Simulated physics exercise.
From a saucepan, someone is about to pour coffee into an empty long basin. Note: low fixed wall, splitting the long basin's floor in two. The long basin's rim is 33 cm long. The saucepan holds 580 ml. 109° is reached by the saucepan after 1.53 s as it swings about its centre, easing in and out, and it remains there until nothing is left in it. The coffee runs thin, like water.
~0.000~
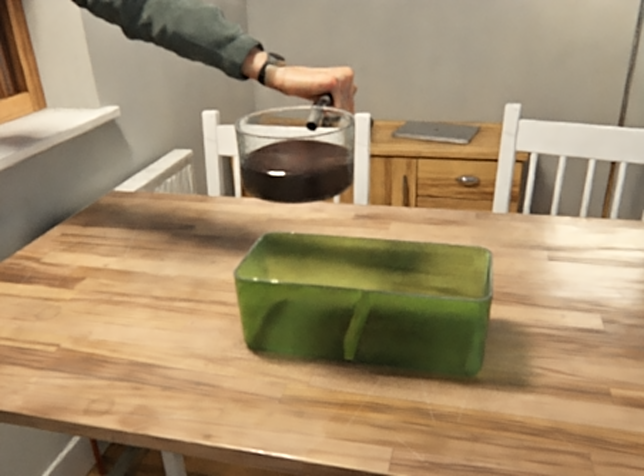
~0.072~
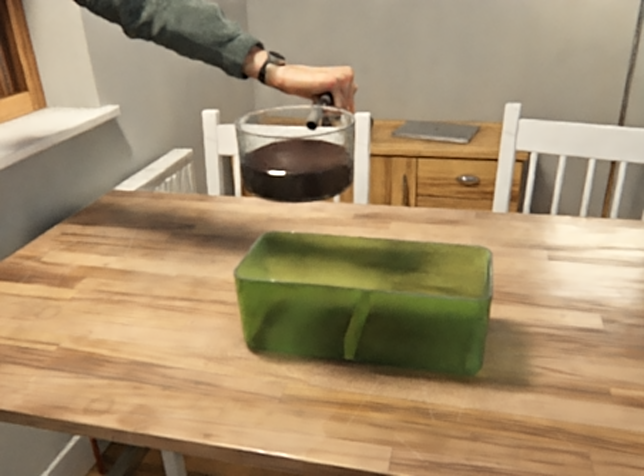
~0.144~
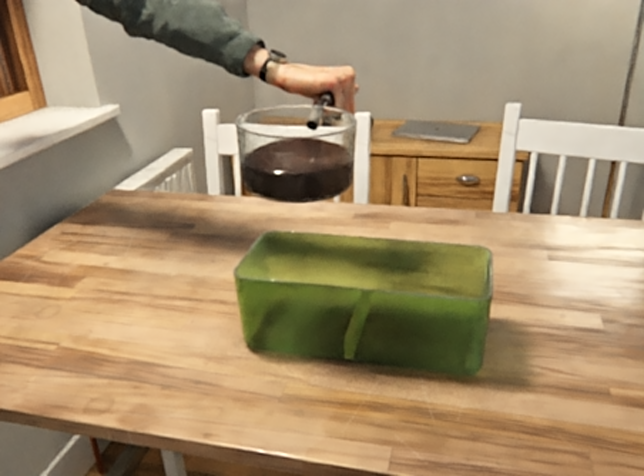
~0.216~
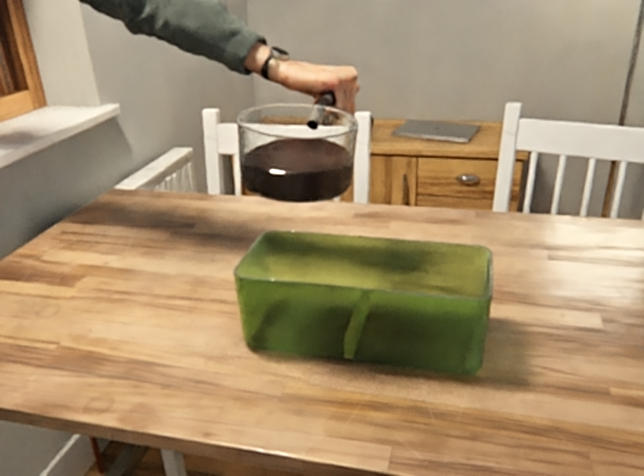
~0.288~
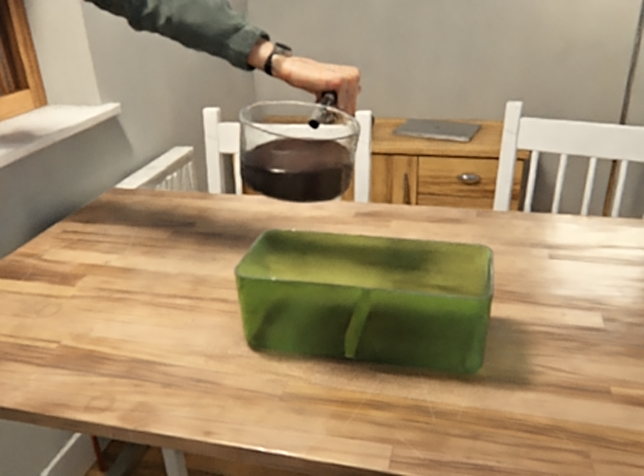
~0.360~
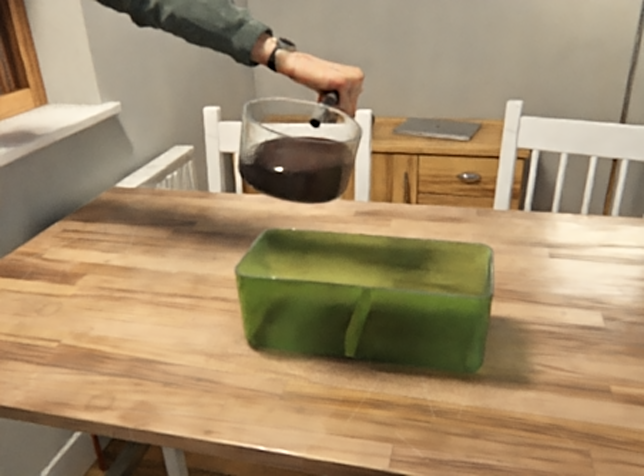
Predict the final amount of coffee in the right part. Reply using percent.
The right part ends with roughly 92 per cent.
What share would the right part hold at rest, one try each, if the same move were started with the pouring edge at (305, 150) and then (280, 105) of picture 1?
25 in a hundred, followed by 10 in a hundred.
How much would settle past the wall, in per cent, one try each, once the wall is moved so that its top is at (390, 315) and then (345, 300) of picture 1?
Result: 55 per cent, then 95 per cent.
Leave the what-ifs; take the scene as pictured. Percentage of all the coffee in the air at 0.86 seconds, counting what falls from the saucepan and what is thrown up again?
About 20 per cent.
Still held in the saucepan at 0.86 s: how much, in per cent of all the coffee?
Remaining: Near 76 % of the total.
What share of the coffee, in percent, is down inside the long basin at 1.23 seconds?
Some 68 per cent.
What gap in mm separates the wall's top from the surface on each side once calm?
Left about 28 mm, while the right is about 6 mm.
After 0.86 s the tilt is 65° and 76 per cent is still to pour, 0 is left of the wall and 3 right of it.
After 1.23 s the tilt is 99° and 17 per cent is still to pour, 3 is left of the wall and 66 right of it.
After 1.61 s the tilt is 109° and 0 per cent is still to pour, 7 is left of the wall and 92 right of it.
After 2.03 s the tilt is 109° and 0 per cent is still to pour, 8 is left of the wall and 92 right of it.
In the end 8 per cent lies left of the wall, 92 right of it and 1 outside.
